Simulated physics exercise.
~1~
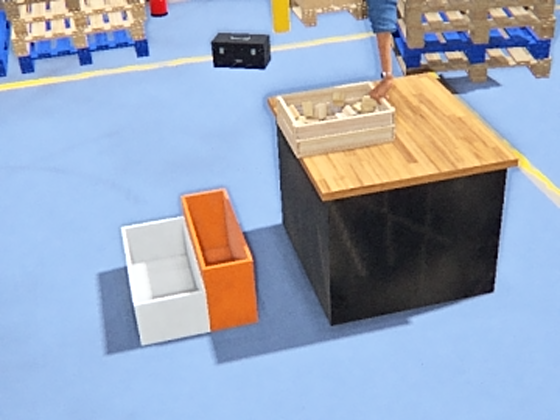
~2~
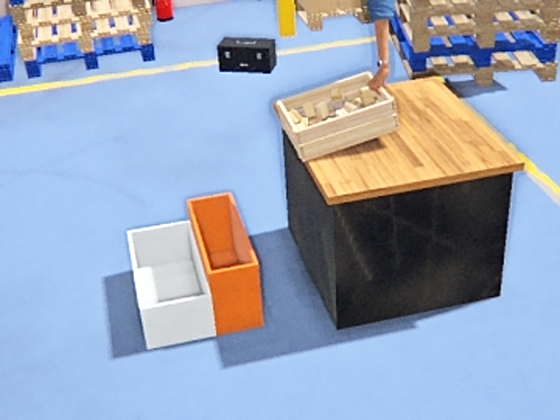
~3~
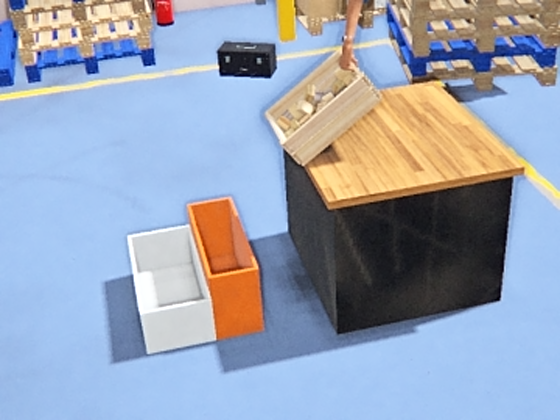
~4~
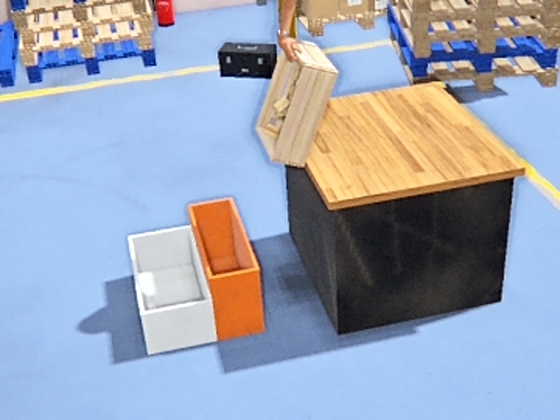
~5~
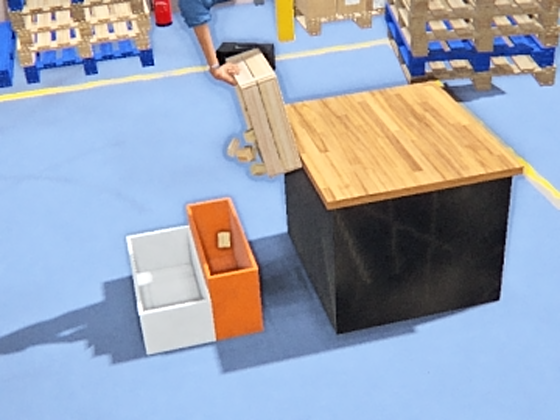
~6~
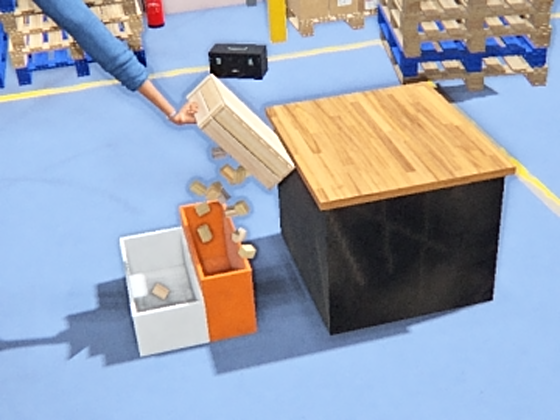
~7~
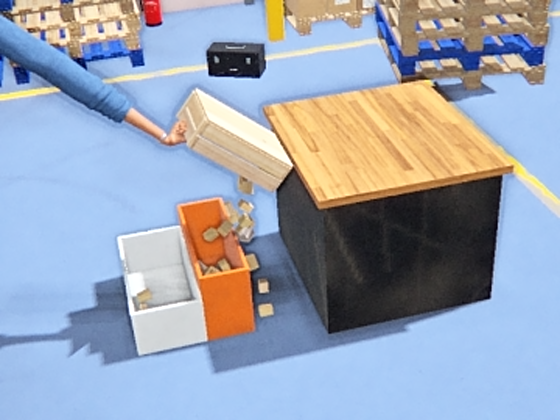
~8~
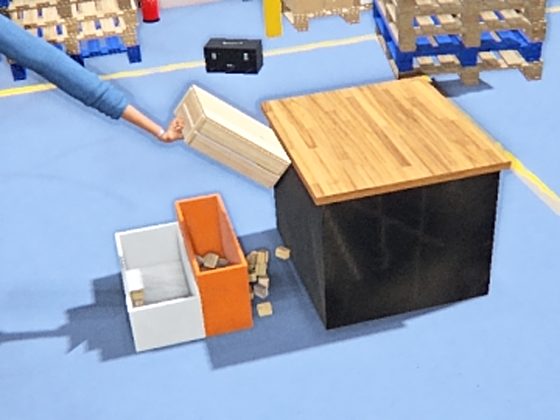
A hand tips a wooden box off a bench, spilling timber offcuts into bins and onto the floor.
